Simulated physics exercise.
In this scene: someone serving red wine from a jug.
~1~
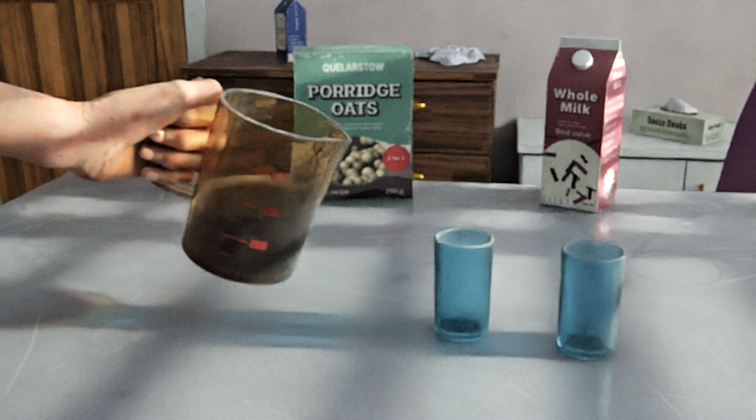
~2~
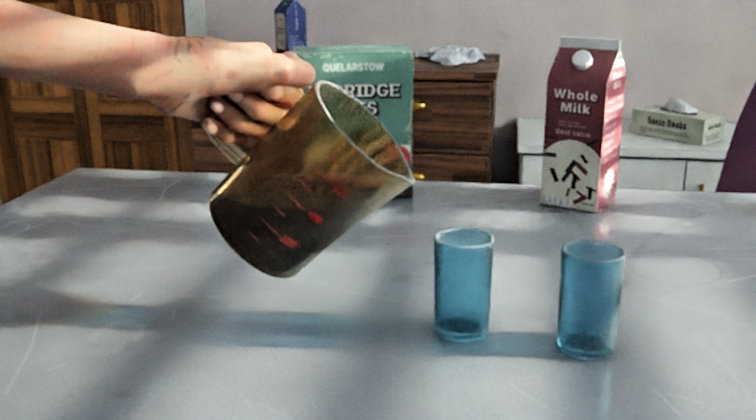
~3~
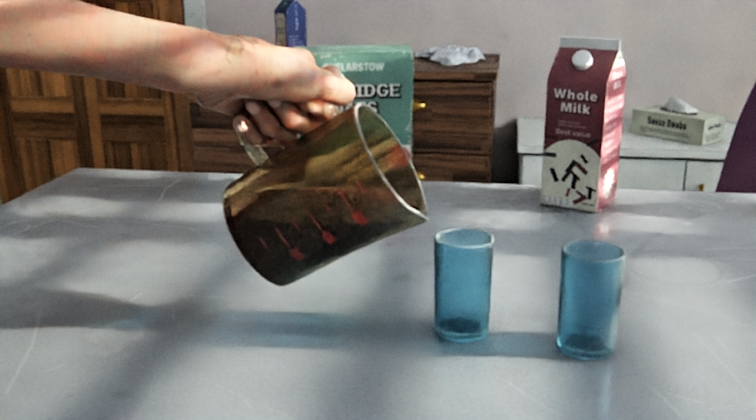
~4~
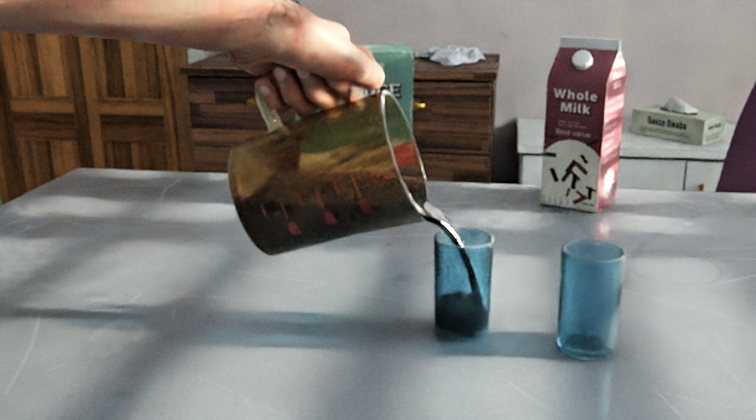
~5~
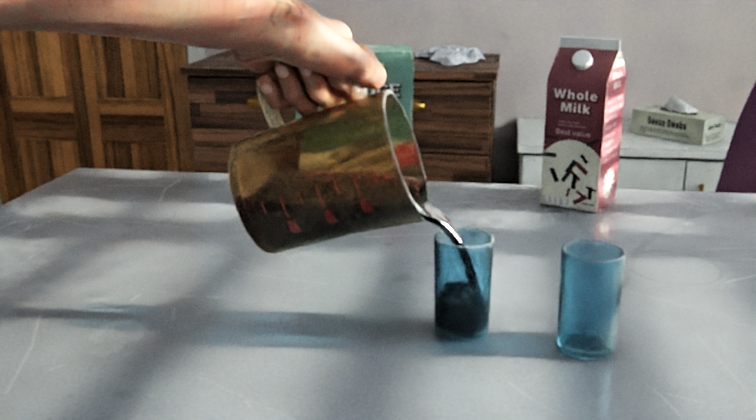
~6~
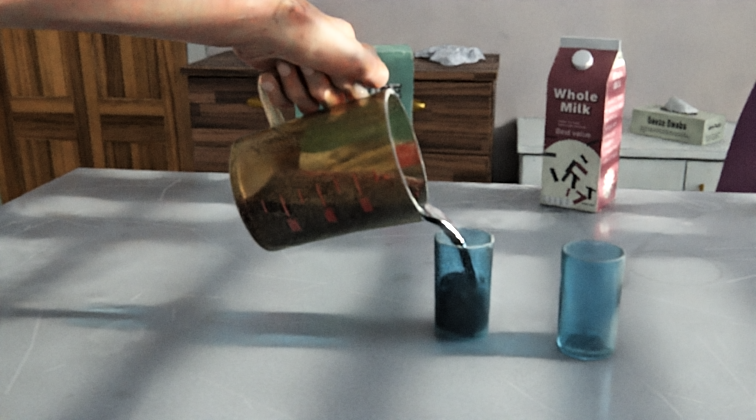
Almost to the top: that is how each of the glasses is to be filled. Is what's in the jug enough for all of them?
The supply keeps up.
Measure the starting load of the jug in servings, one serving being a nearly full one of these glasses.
3.5 servings, roughly.
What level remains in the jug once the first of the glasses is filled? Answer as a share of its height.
About 25 per cent.
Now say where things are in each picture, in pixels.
A hand has the jug; jug (261, 182) about a third full; two glasses, the last at (590, 296), in the first picture.
The jug is tipped; jug (311, 180) tipped 45° with all of its load; the first is empty, in the second picture.
The jug is tipped; jug (327, 195) tipped 60° with all of its load; two glasses, the last at (590, 296), in the third picture.
The stream is running; jug (334, 174) tipped 70° with nearly all of its load; the first is about a quarter full, in the fourth picture.
The stream is running; jug (334, 173) tipped 70° with nearly all of its load; two glasses, the last at (590, 296), in the fifth picture.
The stream is running; jug (335, 172) tipped 70° with nearly all of its load; the first is about half full, in the sixth picture.
Shortly, the first is about three quarters full.
Then, the first is done and the jug has about three quarters of its load.
At the finish, both are full and about half of the red wine is over.
